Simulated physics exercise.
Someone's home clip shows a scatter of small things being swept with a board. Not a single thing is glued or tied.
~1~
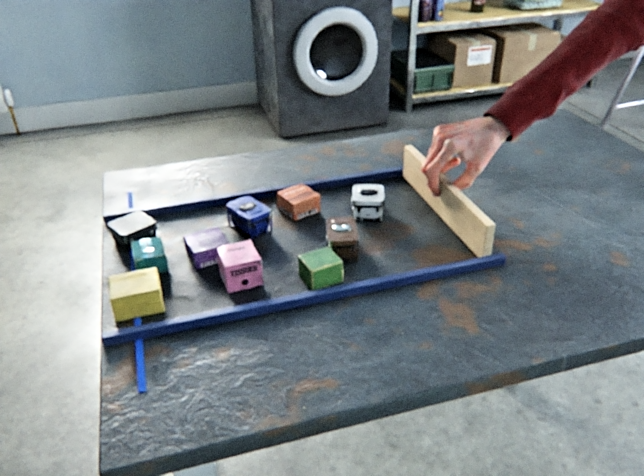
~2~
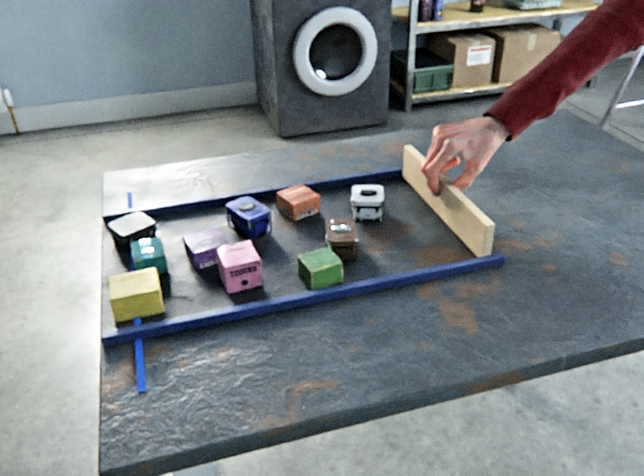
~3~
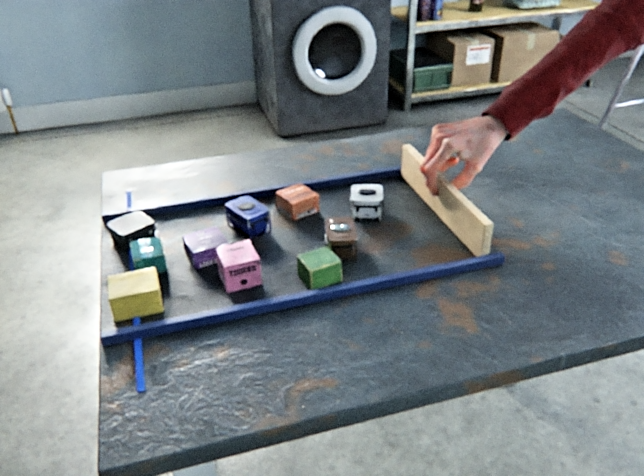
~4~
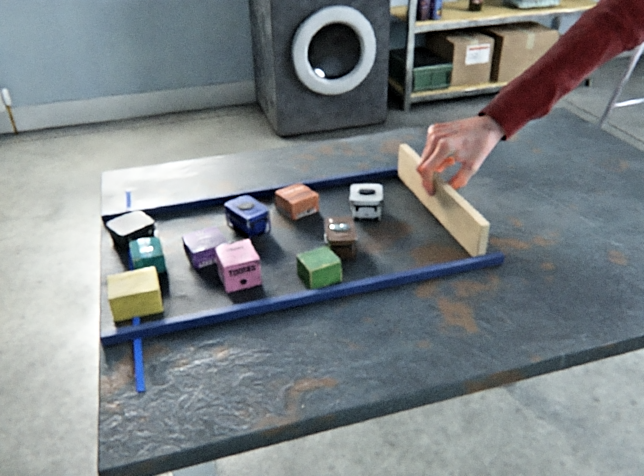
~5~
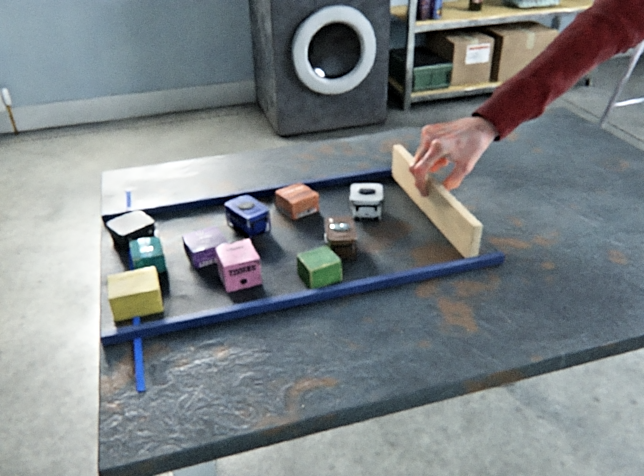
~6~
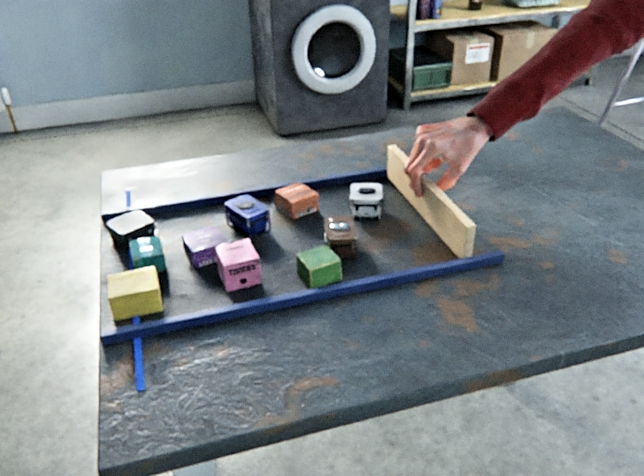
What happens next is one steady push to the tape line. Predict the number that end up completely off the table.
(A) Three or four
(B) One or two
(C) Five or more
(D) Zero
Option C: Five or more.
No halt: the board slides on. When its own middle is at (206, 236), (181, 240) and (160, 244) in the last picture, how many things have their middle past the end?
It comes out as 0, then 3, then 4.
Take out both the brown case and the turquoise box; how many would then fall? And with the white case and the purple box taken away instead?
Falls come to 4 the first time and 4 the other time.
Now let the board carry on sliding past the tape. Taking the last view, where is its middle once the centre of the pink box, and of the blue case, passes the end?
Approx. (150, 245) / approx. (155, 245) for the other.
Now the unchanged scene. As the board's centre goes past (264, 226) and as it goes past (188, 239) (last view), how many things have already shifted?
At first I count 7, and then 10.
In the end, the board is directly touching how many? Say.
It ends up touching 4.
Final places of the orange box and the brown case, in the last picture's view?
The orange box settles near (111, 227); as for the brown case, near (116, 280).
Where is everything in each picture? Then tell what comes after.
In the first picture, yellow block (137, 294); black case (134, 232); turquoise box (150, 257); board (443, 197); tape (134, 269).
In the second picture, black case (133, 232); pink box (239, 267).
In the third picture, turquoise box (149, 256); brown case (341, 239).
In the fourth picture, yellow block (135, 294); purple box (206, 247).
In the fifth picture, black case (132, 231); white case (367, 202).
In the sixth picture, yellow block (135, 293); black case (132, 230); turquoise box (148, 255); board (426, 198); tape (133, 267).
Soon after, none off yet; yellow block at rest near (135, 293); black case at rest near (132, 230); turquoise box at rest near (148, 255).
After that, none off yet; yellow block displaced about its own width near (101, 299); black case displaced about its own width near (102, 233); turquoise box displaced about its own width near (98, 256).
In the end, the number that fall off is five or more; gone, blue case, pink box, purple box, turquoise box, black case and yellow block.
